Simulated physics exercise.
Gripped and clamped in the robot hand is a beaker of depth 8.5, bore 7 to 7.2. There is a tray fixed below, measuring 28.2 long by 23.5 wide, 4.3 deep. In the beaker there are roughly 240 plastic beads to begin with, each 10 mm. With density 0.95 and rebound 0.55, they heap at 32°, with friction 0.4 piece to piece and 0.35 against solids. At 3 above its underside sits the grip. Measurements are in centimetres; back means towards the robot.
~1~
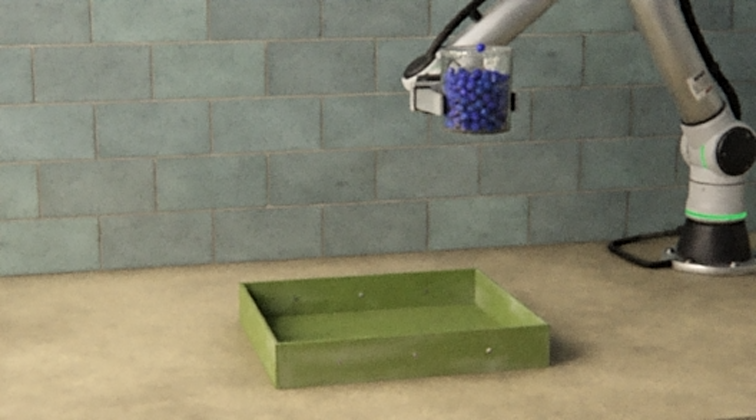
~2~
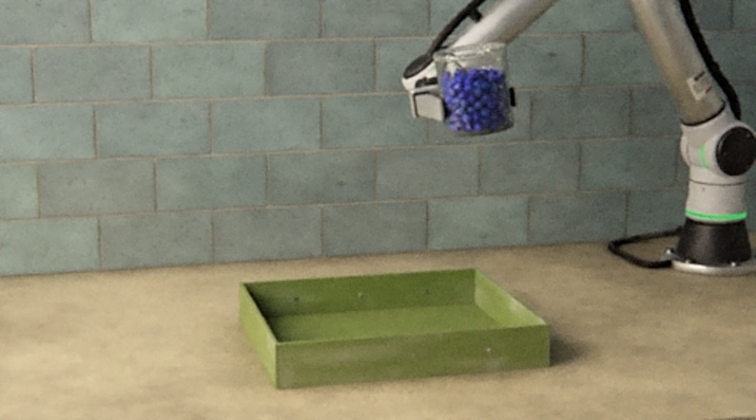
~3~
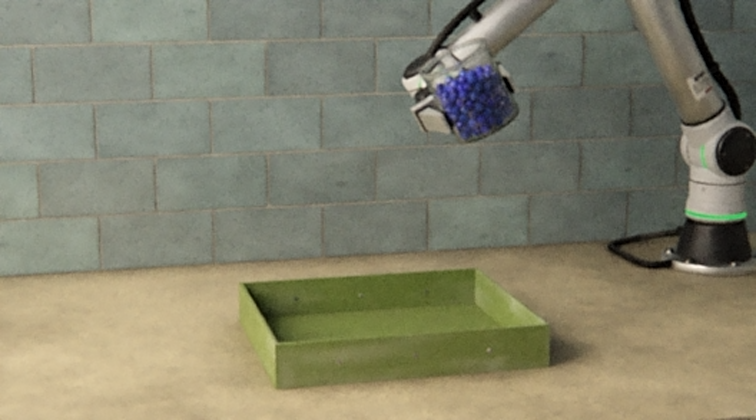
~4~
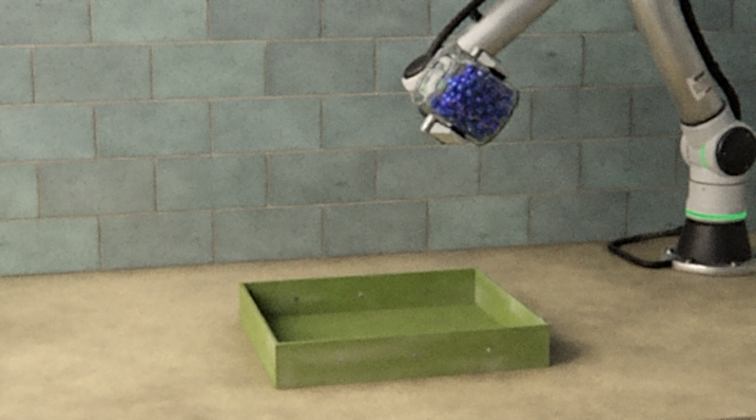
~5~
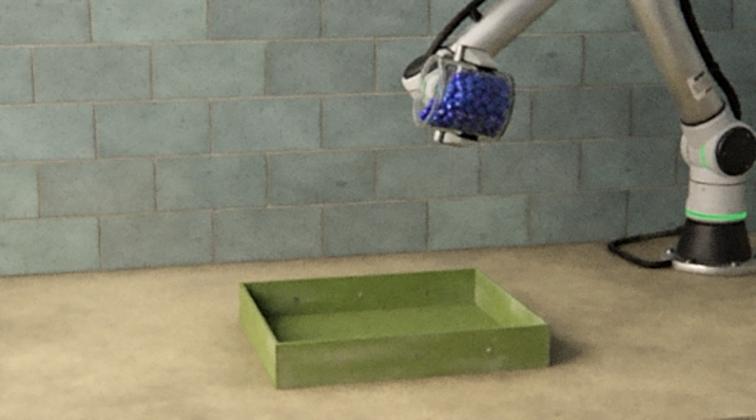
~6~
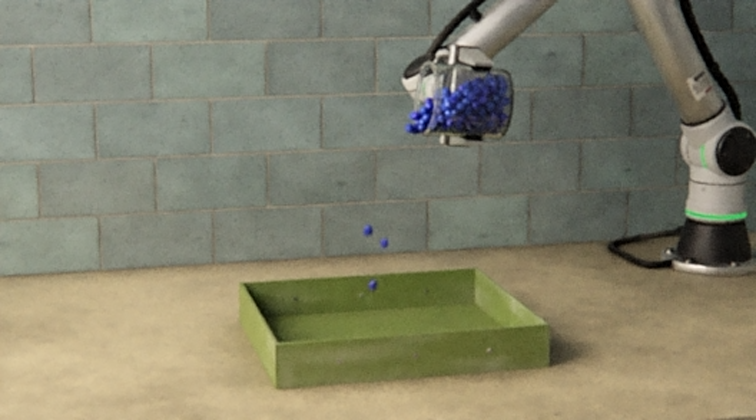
To begin with, a robot arm holds a clear beaker of blue beads upright above and behind a shallow green tray on a tabletop. The gripper rotates the beaker steadily leftward until it lies nearly on its side, the beads shifting toward its mouth, and a few drop down toward the tray.
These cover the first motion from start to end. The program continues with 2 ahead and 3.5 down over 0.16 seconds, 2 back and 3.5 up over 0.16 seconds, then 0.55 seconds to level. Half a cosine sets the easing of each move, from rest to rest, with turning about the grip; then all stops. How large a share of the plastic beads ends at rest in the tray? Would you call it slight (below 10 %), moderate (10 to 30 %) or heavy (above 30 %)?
I would call it moderate.
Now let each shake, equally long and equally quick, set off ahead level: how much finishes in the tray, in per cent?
It comes to near 40 percent.
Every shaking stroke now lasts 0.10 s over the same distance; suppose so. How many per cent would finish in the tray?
Roughly 20 percent would.
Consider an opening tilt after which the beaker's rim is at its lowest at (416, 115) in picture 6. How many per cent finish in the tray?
The share is around 0 %.
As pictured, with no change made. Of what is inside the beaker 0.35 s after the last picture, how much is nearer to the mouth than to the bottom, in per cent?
Roughly 35 %.
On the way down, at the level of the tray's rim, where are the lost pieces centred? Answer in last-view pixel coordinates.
Estimated centre near (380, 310) in pixels.
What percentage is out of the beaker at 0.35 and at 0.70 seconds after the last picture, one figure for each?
I'd put it near 10 percent first and near 15 percent later.
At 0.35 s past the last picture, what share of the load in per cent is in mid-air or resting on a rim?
5 per cent.
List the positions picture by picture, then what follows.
The beaker middle at (476, 91), level; upper third of the load around (476, 81), from x 450 to 505, top at y 50; 242 in the beaker, in the first frame.
The beaker middle at (475, 91), tilted 8° forward; upper third of the load around (476, 82), from x 445 to 505, top at y 70, in the second frame.
The beaker middle at (471, 93), tilted 29° forward; upper third of the load around (476, 84), from x 440 to 510, top at y 70, in the third frame.
The beaker middle at (467, 96), tilted 55° forward; upper third of the load around (474, 86), from x 435 to 510, top at y 70, in the fourth frame.
The beaker middle at (465, 100), tilted 76° forward; upper third of the load around (477, 88), from x 425 to 505, top at y 75, in the fifth frame.
The beaker middle at (465, 102), tilted 84° forward; upper third of the load around (479, 93), from x 370 to 505, top at y 75; 239 in the beaker, 1 in the tray, 2 in flight or on a rim, in the sixth frame.
Then, 0.35 s on, tilted 83° forward, highest piece 29 above the table; 213 in the beaker, 16 in the tray, 13 in flight or on a rim.
Then, 0.70 s on, tilted 19° forward, highest piece 31 above the table; 207 in the beaker, 35 in the tray.
Then, 1.07 s on, level, highest piece 31 above the table; 207 in the beaker, 35 in the tray.
Then, 2.12 s on, level, highest piece 31 above the table; 207 in the beaker, 35 in the tray.
In the end, 207 in the beaker, 35 in the tray. That is 14 % in the tray.
